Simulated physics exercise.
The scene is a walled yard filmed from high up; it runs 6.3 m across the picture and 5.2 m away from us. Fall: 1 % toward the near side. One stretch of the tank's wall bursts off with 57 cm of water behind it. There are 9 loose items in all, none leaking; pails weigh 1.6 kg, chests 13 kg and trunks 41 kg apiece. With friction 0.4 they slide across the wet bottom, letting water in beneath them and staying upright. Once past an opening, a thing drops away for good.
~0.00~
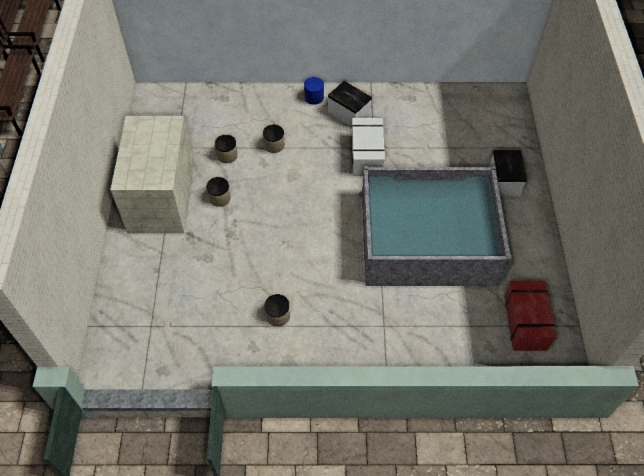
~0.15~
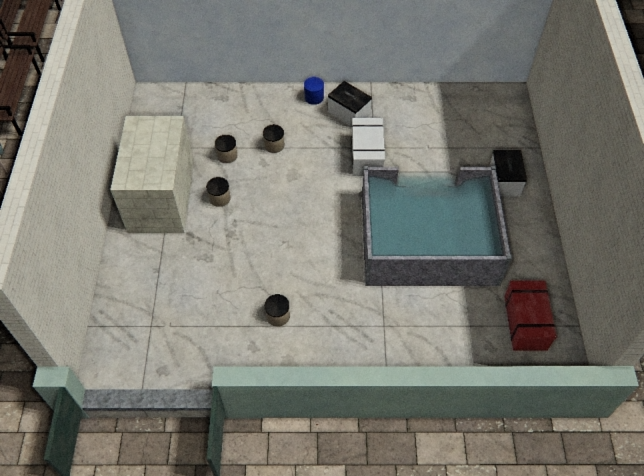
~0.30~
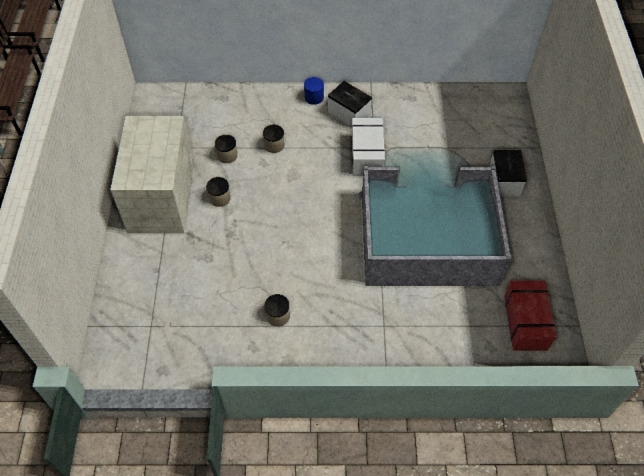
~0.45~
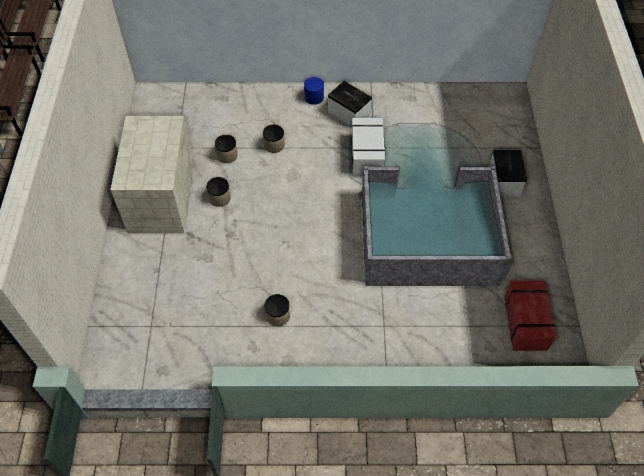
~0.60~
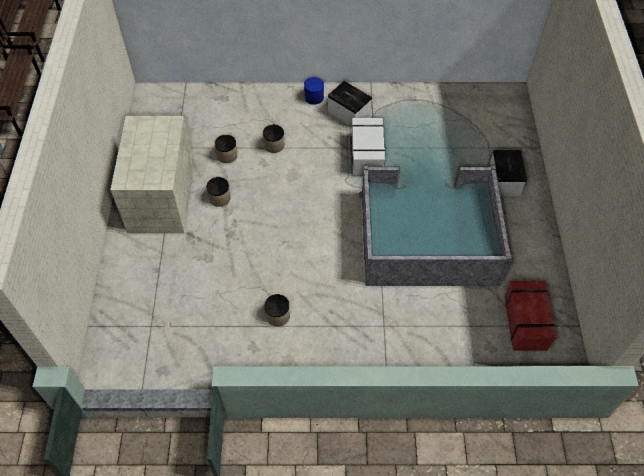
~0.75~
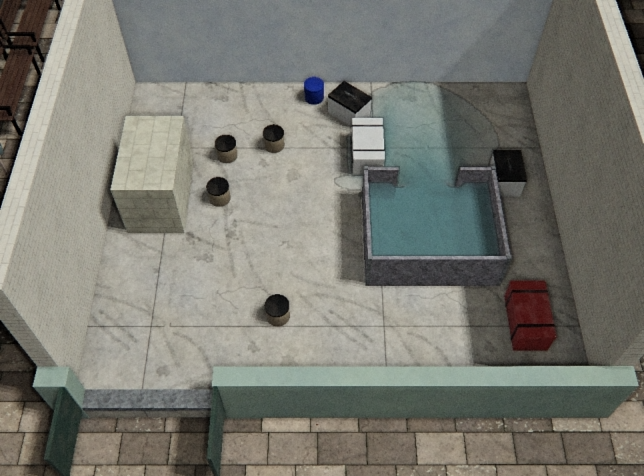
The clip opens on a walled yard seen from high up, with a full stone tank on the right among chests, buckets and a red trunk. A stretch of the tank's back wall goes missing, and water pours through the gap, fanning across the paving towards the rear wall while the loose items stay put.
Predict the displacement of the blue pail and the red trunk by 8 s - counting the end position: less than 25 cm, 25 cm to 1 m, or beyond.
In the end the blue pail ends up well away. The red trunk remains where it was.
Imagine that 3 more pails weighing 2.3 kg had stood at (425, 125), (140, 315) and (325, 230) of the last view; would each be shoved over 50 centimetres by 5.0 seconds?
One by one: Beyond the mark, below the mark, below the mark.
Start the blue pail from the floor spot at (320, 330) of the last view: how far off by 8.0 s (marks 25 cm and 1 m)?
In the end it goes partway.
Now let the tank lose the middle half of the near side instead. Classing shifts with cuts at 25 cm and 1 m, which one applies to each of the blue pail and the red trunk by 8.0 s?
Log: Blue pail negligible displacement; red trunk large displacement.
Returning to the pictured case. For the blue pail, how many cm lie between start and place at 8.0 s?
Distance: Near 200 cm.
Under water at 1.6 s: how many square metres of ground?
I'd put it close to 9.0 m2.
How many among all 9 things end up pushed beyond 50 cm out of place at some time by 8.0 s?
5 in all.
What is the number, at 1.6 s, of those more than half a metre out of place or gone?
The number comes to 0.
After 1.6 s the blue pail is near (312, 86), 0.1 m from its start, aground; the red trunk is near (533, 308), 0.0 m from its start, aground; 0 of 9 are out; 0 afloat.
After 3.6 s the blue pail is near (221, 129), 1.7 m from its start, aground; the red trunk is near (533, 308), 0.0 m from its start, aground; 0 of 9 are out; 0 afloat.
After 5.6 s the blue pail is near (223, 130), 1.7 m from its start, afloat; the red trunk is near (533, 310), 0.0 m from its start, aground; 0 of 9 are out; 2 afloat.
After 8.0 s the blue pail is near (227, 148), 1.8 m from its start, afloat; the red trunk is near (533, 310), 0.0 m from its start, aground; 0 of 9 are out; 2 afloat.
